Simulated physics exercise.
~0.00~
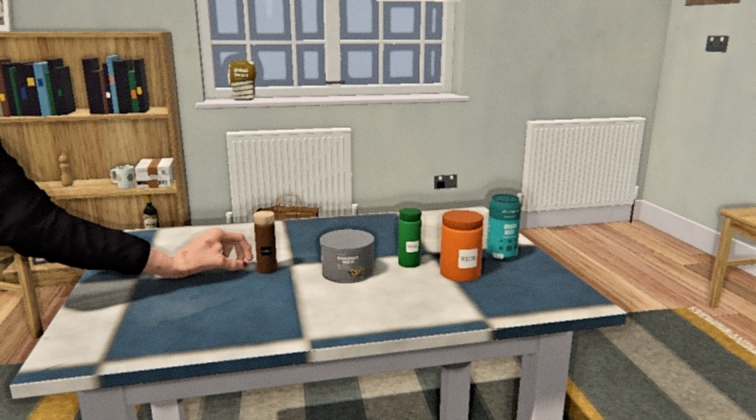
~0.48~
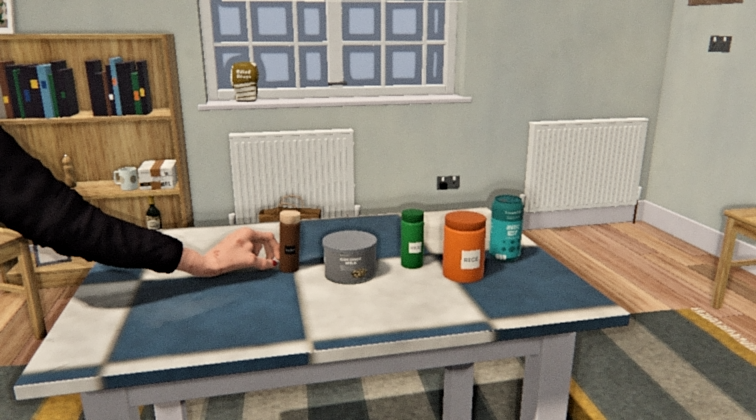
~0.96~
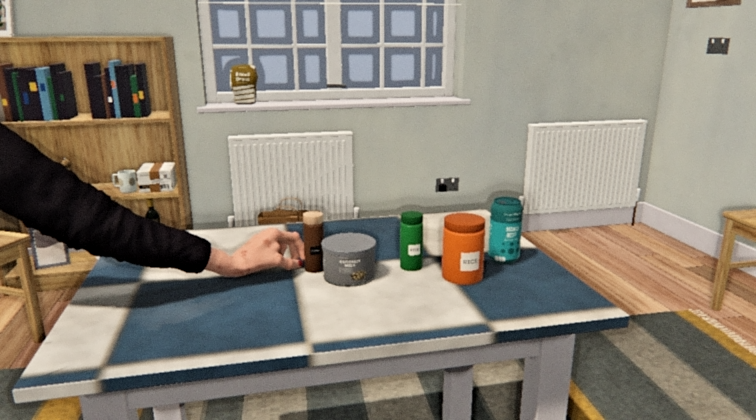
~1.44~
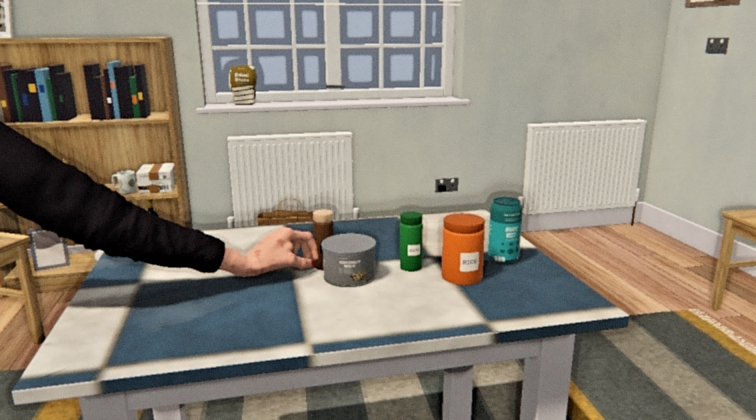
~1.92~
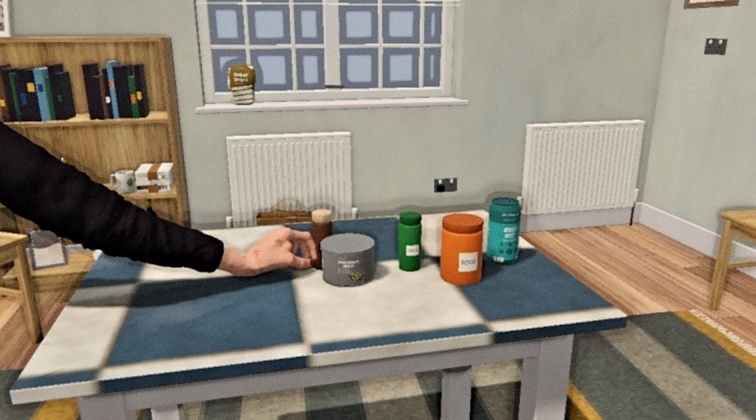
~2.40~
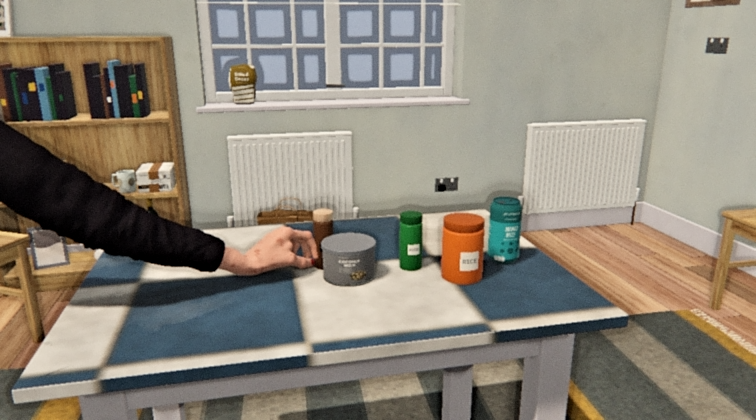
A hand in a black sleeve slowly pushed a brown shaker to the right across a checked table until it stood close beside a grey tub, then stopped, leaving the shaker upright while the tub, green shaker, orange jar and turquoise can stayed put.
